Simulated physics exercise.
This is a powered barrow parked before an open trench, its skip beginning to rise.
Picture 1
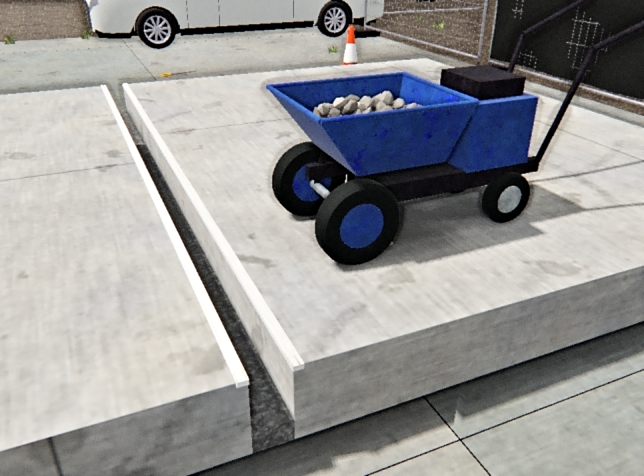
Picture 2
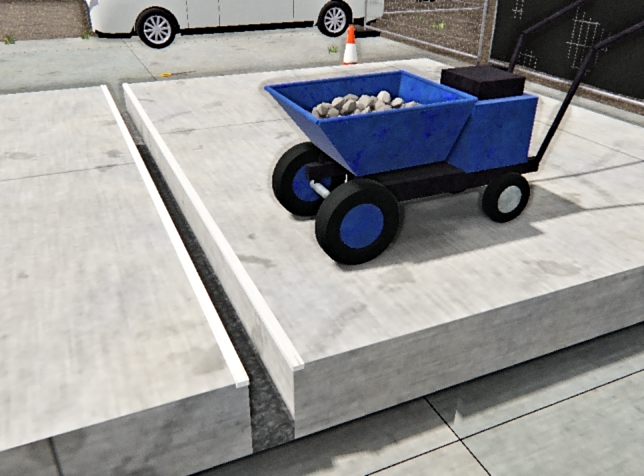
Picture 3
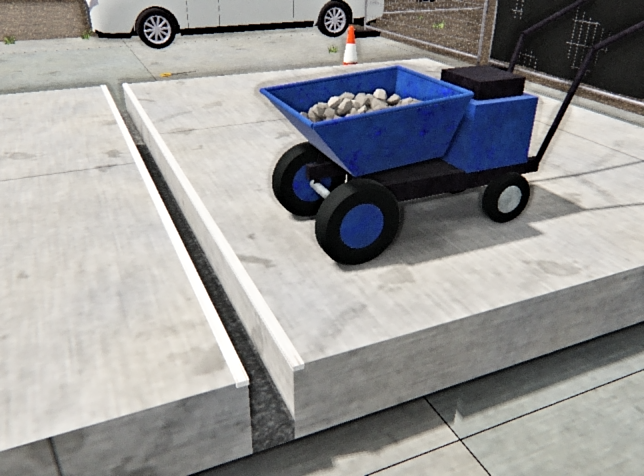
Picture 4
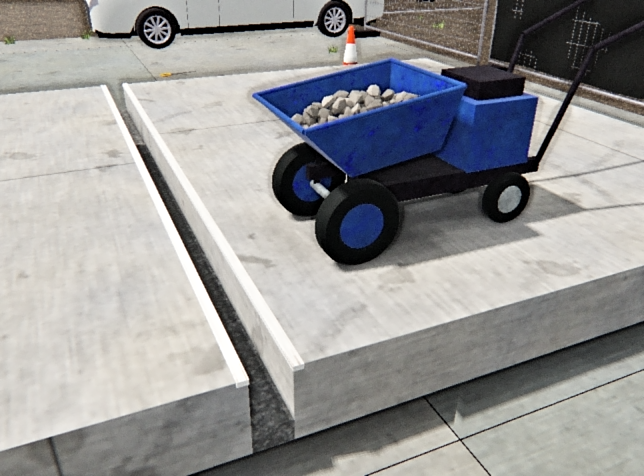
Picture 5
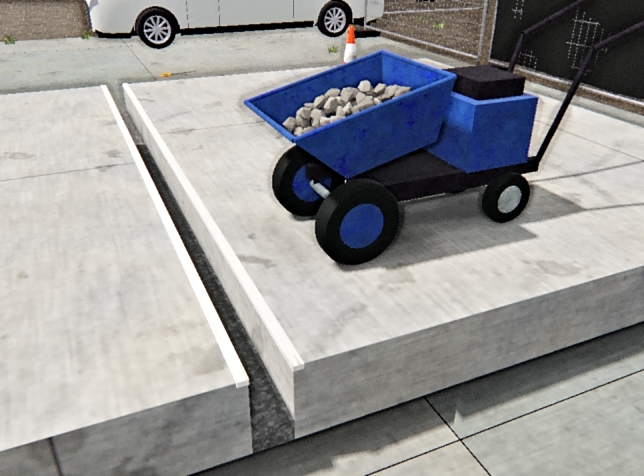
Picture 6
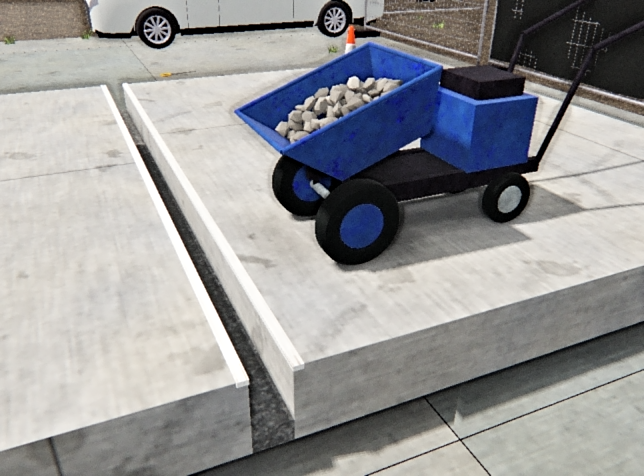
We see a blue powered barrow loaded with broken stones, parked on pale concrete slabs beside a narrow trench. Its skip tilts gradually forward to the left, the back rising and the front lip lowering, while the wheels stay still.
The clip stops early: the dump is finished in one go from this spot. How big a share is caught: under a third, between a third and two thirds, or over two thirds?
It catches over two thirds.
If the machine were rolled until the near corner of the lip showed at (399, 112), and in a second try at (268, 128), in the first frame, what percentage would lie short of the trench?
First some 60, then 0 per cent.
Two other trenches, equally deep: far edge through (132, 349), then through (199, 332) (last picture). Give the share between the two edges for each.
First some 100, then 90 per cent.
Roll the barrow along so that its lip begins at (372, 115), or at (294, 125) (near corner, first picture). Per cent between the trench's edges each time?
First some 40, then 30 per cent.
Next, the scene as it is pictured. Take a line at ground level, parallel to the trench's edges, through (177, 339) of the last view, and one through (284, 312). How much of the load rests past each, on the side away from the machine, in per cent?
In turn 10 and 100 in a hundred.
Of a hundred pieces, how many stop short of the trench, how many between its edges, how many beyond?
Short near 0; between near 75; beyond near 25.
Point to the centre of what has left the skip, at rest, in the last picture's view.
At about (206, 283).
Shortly afterwards, skip tipped steeply; the whole lot in the skip.
Next, skip tipped right over; the bulk in the skip; a little in or heaped over the trench; only a few beyond it.
Some moments later, skip tipped right over; near a quarter in the skip; near half in or heaped over the trench; near a quarter beyond it.
In the end, skip tipped right over; only a few short of the trench; the bulk in or heaped over the trench; near a quarter beyond it.
